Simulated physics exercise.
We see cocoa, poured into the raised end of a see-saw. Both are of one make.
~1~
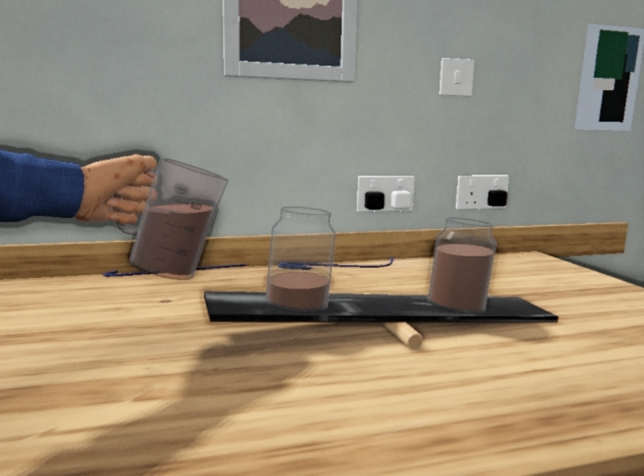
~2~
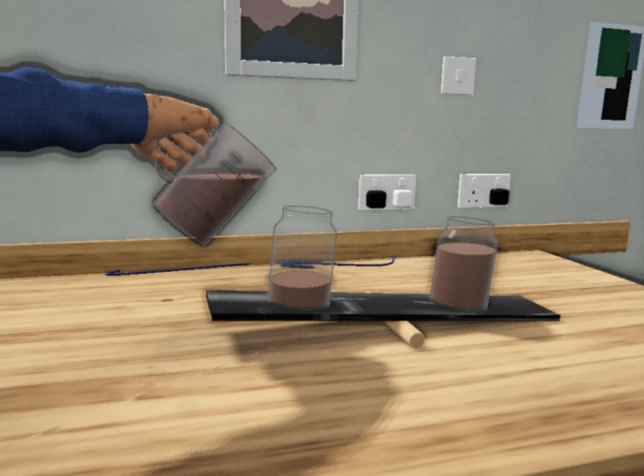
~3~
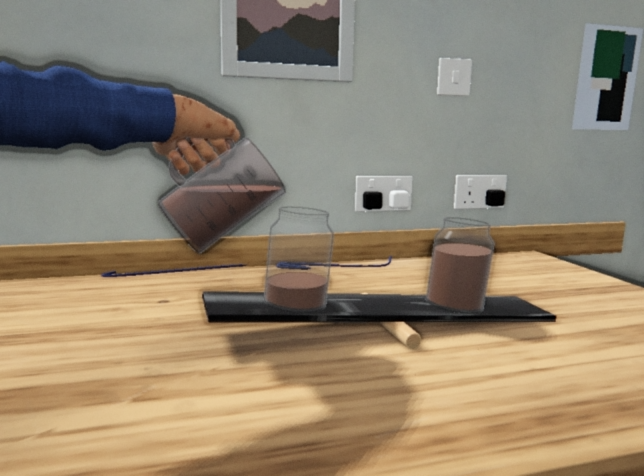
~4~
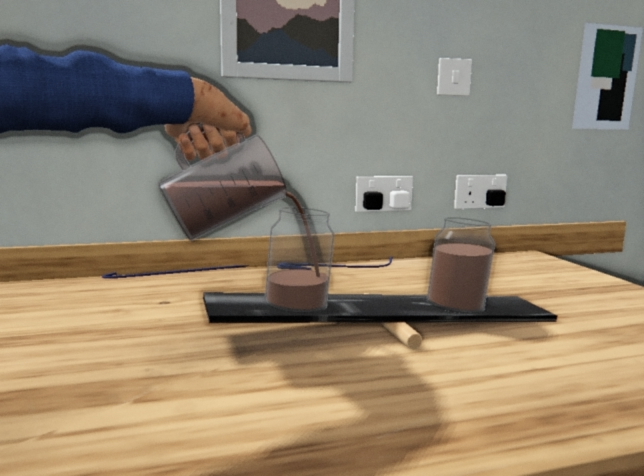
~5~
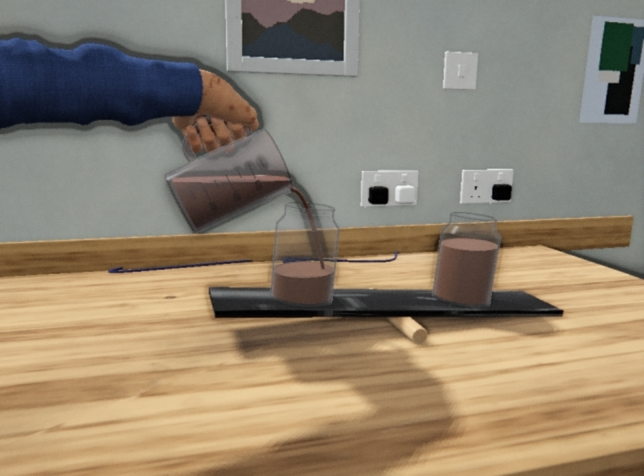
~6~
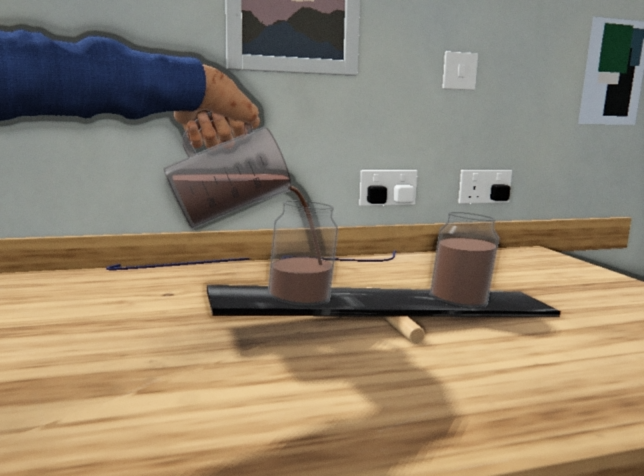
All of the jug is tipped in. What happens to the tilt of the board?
Its tilt reverses.
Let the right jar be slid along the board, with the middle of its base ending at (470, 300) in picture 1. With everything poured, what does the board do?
Next it topples over.
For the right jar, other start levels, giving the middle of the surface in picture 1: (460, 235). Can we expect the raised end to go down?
Given that level, I'd expect it to seesaw across.
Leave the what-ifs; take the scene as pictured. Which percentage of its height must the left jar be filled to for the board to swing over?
Roughly 45 %.
A moment on, the left jar is about half full; the board has swung over, and that end is down.
Further on, the left jar is about two thirds full; the board has swung over, and that end is down.
When it is over, the left jar is about three quarters full; the board has swung over, and that end is down.
